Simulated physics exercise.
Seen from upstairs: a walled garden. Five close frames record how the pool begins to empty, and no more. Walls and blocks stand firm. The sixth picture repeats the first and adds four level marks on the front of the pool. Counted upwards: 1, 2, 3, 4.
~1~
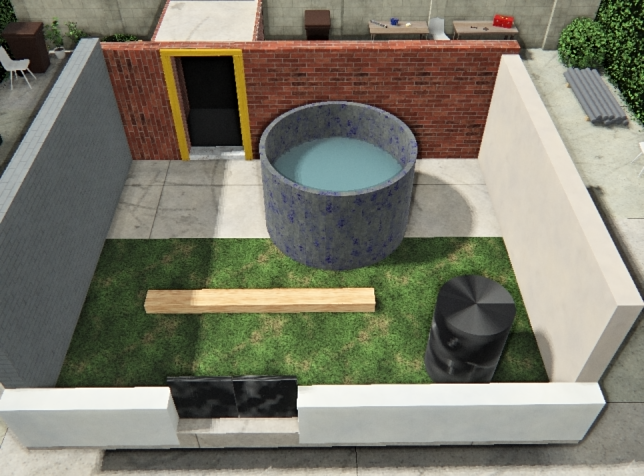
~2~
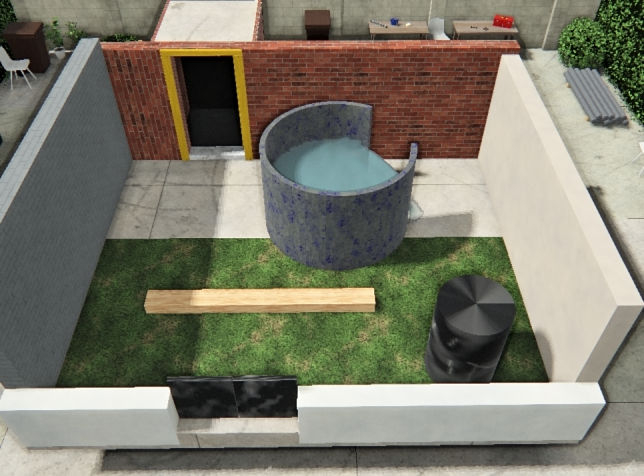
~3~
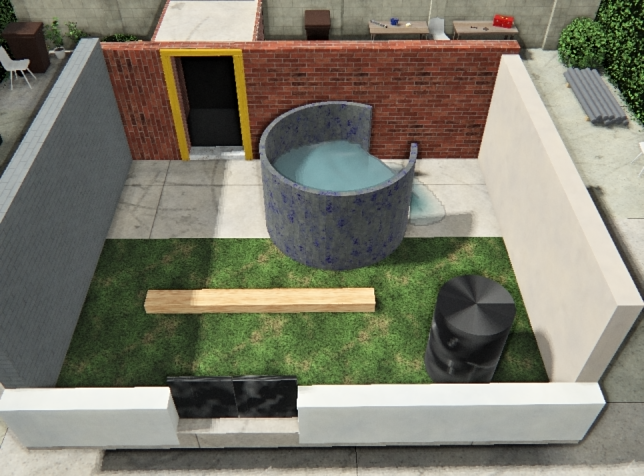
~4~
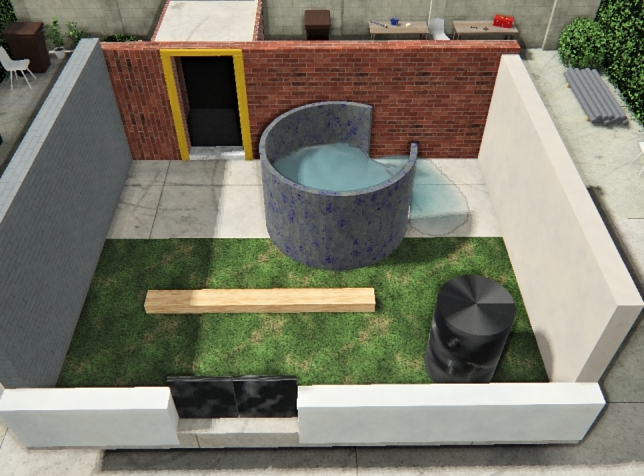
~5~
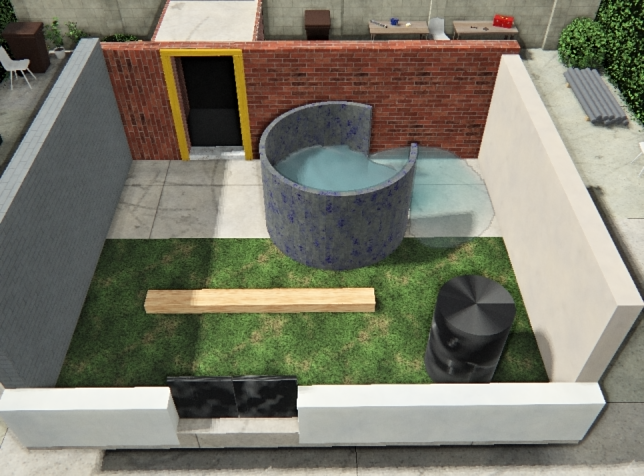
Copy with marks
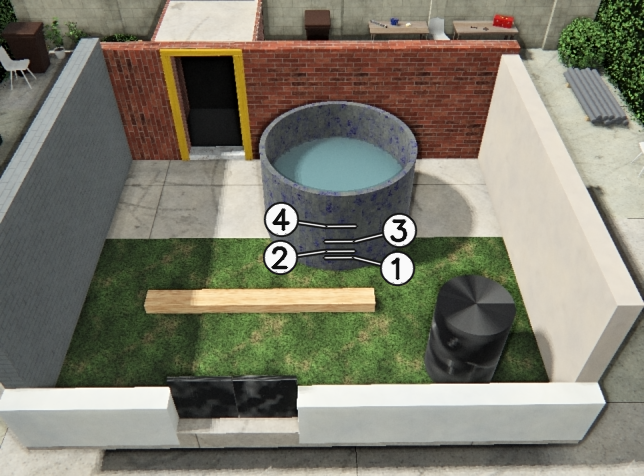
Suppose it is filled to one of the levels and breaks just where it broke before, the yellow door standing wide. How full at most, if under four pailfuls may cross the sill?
4 will do.
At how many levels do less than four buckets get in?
All of them.
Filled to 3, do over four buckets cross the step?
No.
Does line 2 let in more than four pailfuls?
No.
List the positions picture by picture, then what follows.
Water in the pool at rest, its middle at (337, 177); foot of the yellow doorway at (218, 160); shut gate at (234, 384), in the first picture.
Front seen at (411, 218), 1 % of the ground wet, in the second picture.
Front seen at (438, 212), 4 % of the ground wet, in the third picture.
Front seen at (463, 212), 8 % of the ground wet, in the fourth picture.
Front seen at (460, 159), 12 % of the ground wet, in the fifth picture.
On the marked copy, 1 at (339, 257); 2 at (339, 251); 3 at (340, 241); 4 at (340, 226); from the bottom up 1, 2, 3, 4.
For line 1, nothing gets over.
For line 2, nothing gets over.
For line 3, nothing gets over.
For line 4, a splash gets over, under a bucket.
